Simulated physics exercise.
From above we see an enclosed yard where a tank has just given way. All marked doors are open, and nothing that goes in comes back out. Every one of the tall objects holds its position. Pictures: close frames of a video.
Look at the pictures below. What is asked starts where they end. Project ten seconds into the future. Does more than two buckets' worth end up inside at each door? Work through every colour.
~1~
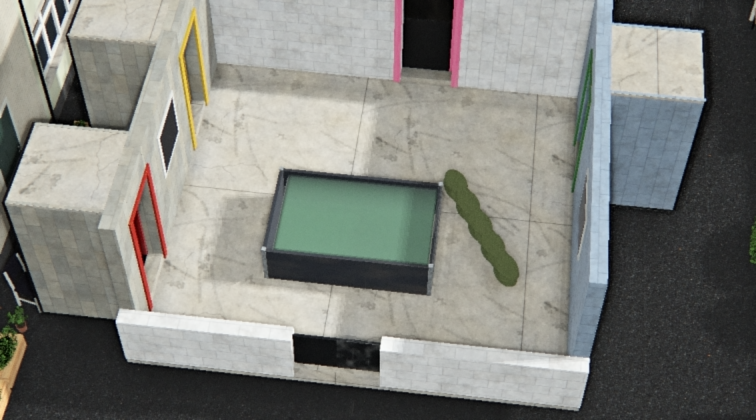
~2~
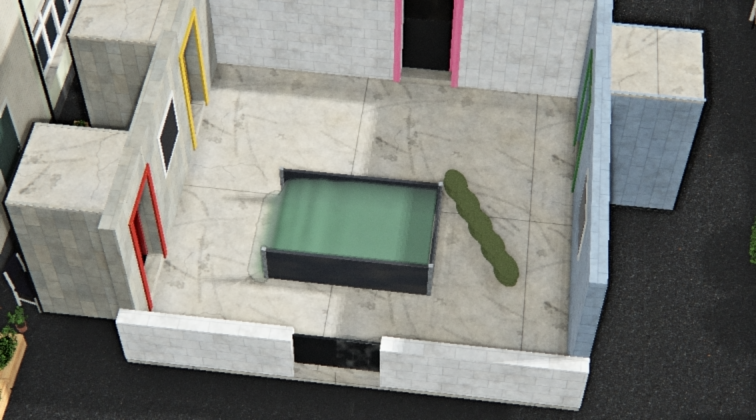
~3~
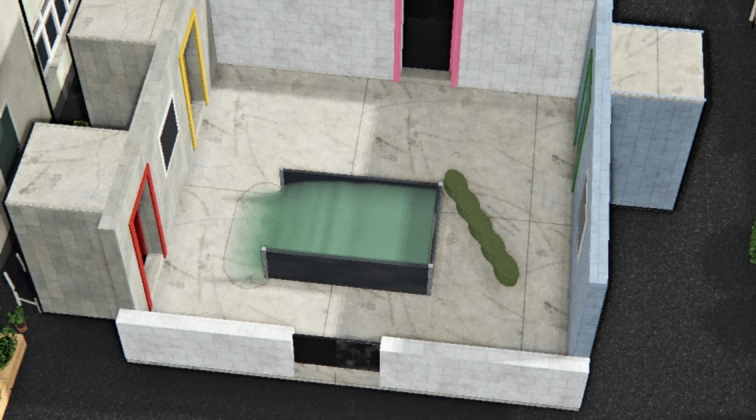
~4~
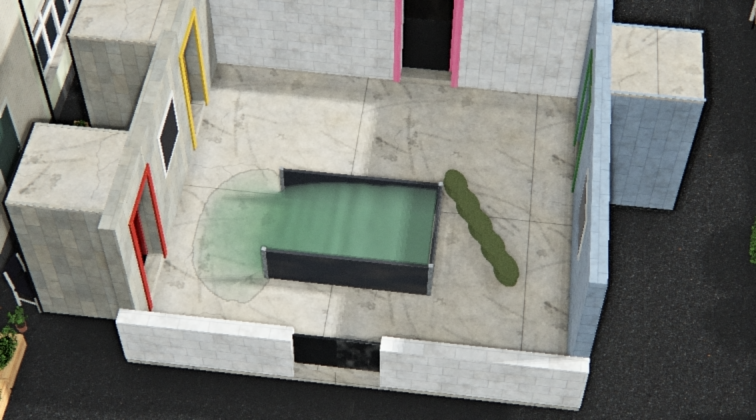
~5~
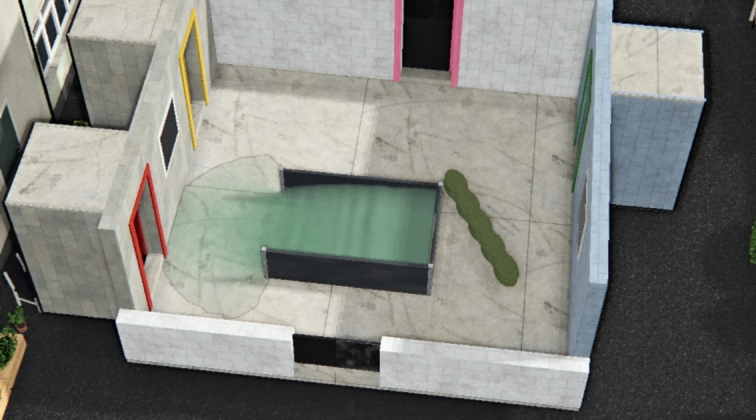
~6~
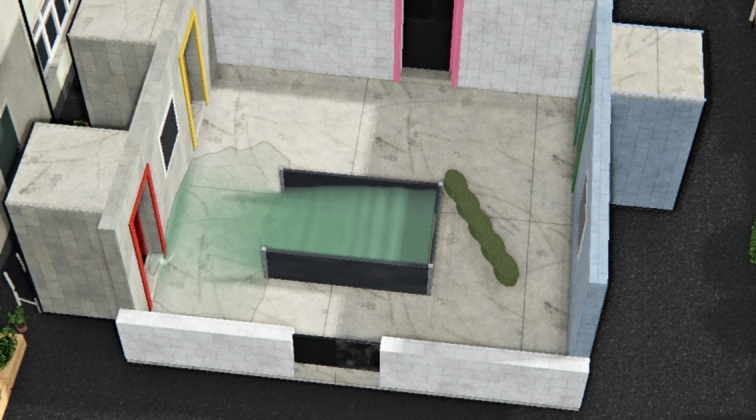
One by one: I expect the pink door to let through an acceptable amount; I expect the green door to let through an acceptable amount; I expect the red door to let through too much; I expect the yellow door to let through an acceptable amount.
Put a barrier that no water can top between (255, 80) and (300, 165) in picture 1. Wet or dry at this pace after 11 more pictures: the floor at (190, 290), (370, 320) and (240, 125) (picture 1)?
In turn: Awash, no water, flooded.
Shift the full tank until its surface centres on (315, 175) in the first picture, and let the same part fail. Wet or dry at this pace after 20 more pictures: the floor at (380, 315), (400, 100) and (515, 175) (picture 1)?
Points in turn: Inundated; inundated; not reached.
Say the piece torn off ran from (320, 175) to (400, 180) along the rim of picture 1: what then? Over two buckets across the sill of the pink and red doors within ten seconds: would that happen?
My reading: The pink door is over, the red door takes less.
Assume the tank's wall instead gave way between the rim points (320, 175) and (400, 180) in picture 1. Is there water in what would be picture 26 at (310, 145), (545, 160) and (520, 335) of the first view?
Log: Point 1 inundated; point 2 inundated; point 3 unreached.
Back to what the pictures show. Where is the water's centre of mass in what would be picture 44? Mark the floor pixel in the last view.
Point: (355, 220).
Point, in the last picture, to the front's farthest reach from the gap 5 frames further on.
About at (208, 101).
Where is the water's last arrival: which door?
I'd go with the door marked green.
A moment on, water covers 20 % of the floor; the pink door not reached, the green door not reached, the red door under two buckets in, the yellow door wet at the sill, nothing in.
Next, water covers 25 % of the floor; the pink door not reached, the green door not reached, the red door over two buckets in, the yellow door wet at the sill, nothing in.
Then, water covers 50 % of the floor; the pink door wet at the sill, nothing in, the green door not reached, the red door far over two buckets in, the yellow door under two buckets in.
Later, water covers 90 % of the floor; the pink door wet at the sill, nothing in, the green door wet at the sill, nothing in, the red door far over two buckets in, the yellow door under two buckets in.
In the end, water covers 95 % of the floor; the pink door wet at the sill, nothing in, the green door wet at the sill, nothing in, the red door far over two buckets in, the yellow door under two buckets in.
